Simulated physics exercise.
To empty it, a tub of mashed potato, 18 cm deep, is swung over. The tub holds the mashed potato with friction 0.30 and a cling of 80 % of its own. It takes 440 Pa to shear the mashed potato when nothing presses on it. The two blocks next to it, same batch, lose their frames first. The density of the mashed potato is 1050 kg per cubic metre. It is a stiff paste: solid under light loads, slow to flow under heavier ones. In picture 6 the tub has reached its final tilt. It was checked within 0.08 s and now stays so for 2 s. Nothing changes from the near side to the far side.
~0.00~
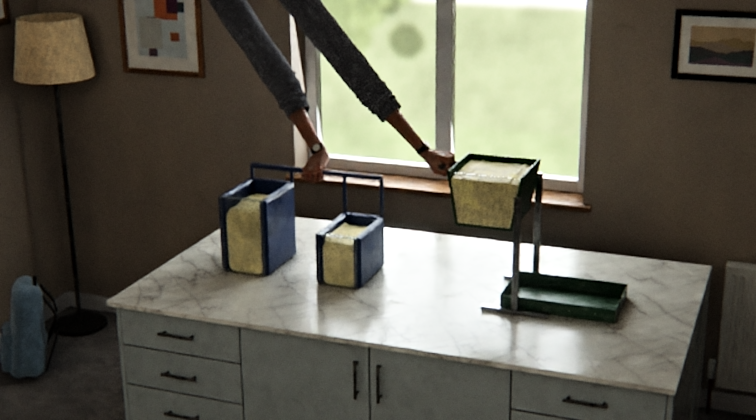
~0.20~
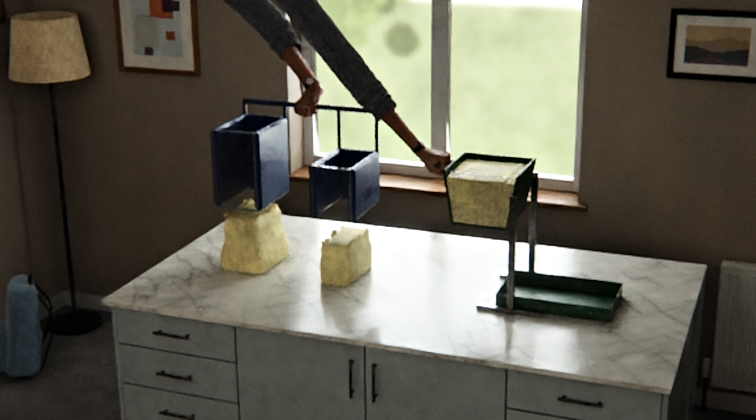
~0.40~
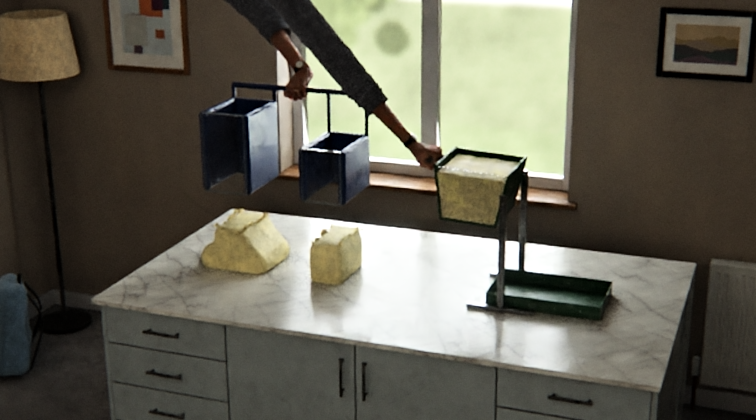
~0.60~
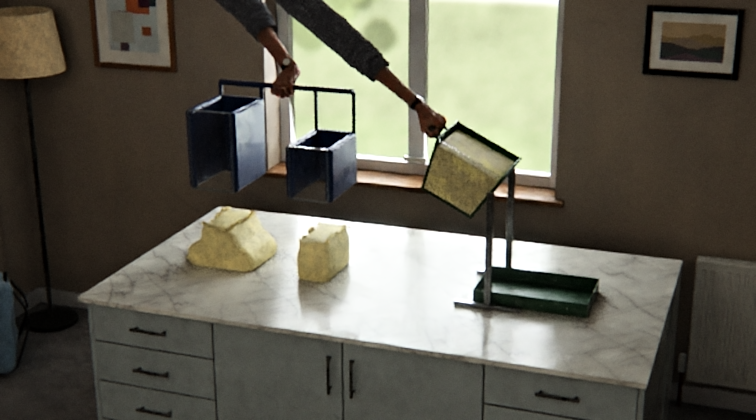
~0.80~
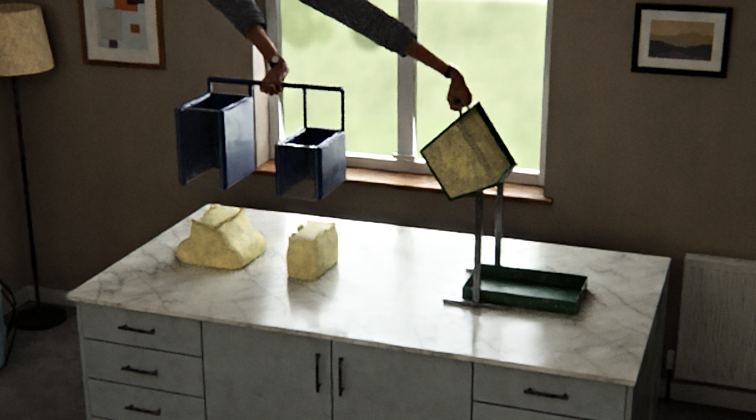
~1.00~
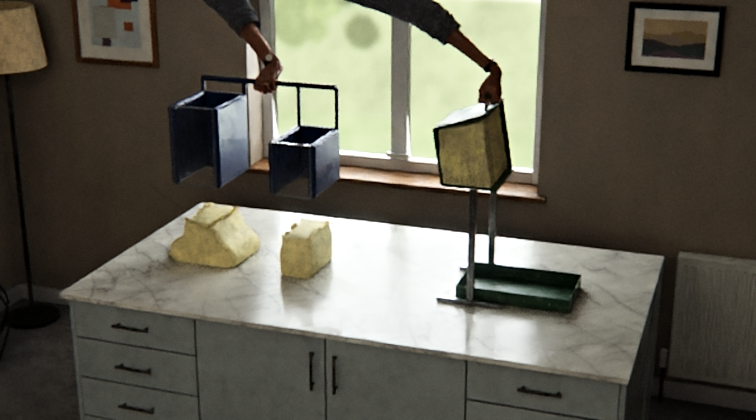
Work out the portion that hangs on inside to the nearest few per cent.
Expect roughly 56 %.
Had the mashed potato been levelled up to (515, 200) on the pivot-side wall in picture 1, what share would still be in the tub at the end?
In that case some 100 per cent.
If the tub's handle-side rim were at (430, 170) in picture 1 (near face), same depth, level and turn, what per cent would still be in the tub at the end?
Then about 40 %.
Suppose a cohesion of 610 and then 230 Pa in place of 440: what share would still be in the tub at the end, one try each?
In turn about 100 %, 40 %.
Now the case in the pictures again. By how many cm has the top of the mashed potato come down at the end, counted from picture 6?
Roughly 12 cm.
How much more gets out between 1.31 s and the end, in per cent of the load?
About 20 %.
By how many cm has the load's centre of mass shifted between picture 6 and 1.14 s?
Roughly 3 cm.
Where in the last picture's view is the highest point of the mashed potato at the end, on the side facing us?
Near (463, 155).
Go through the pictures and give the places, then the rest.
Handle-side rim at (450, 172), tilt 0 degrees; crest of the mashed potato at (452, 178); block heights 25 cm, 16 cm (left to right), in the first picture.
Handle-side rim at (445, 171), tilt 0 degrees; crest of the mashed potato at (447, 177); block heights 22 cm, 16 cm (left to right), in the second picture.
Handle-side rim at (437, 166), tilt 3 degrees; crest of the mashed potato at (442, 173); block heights 17 cm, 16 cm (left to right), in the third picture.
Handle-side rim at (439, 139), tilt 26 degrees; crest of the mashed potato at (440, 147); block heights 17 cm, 16 cm (left to right), in the fourth picture.
Handle-side rim at (461, 119), tilt 56 degrees; crest of the mashed potato at (455, 125); block heights 17 cm, 16 cm (left to right), in the fifth picture.
Handle-side rim at (486, 117), tilt 80 degrees; crest of the mashed potato at (479, 123); block heights 17 cm, 16 cm (left to right), in the sixth picture.
After 1.14 s, the tub is at 80 degrees and holds 98 %.
After 1.31 s, the tub is at 80 degrees and holds 79 %.
After 1.48 s, the tub is at 80 degrees and holds 63 %.
After 1.65 s, the tub is at 80 degrees and holds 56 %.
After 3.00 s, the tub is at 80 degrees and holds 56 %.
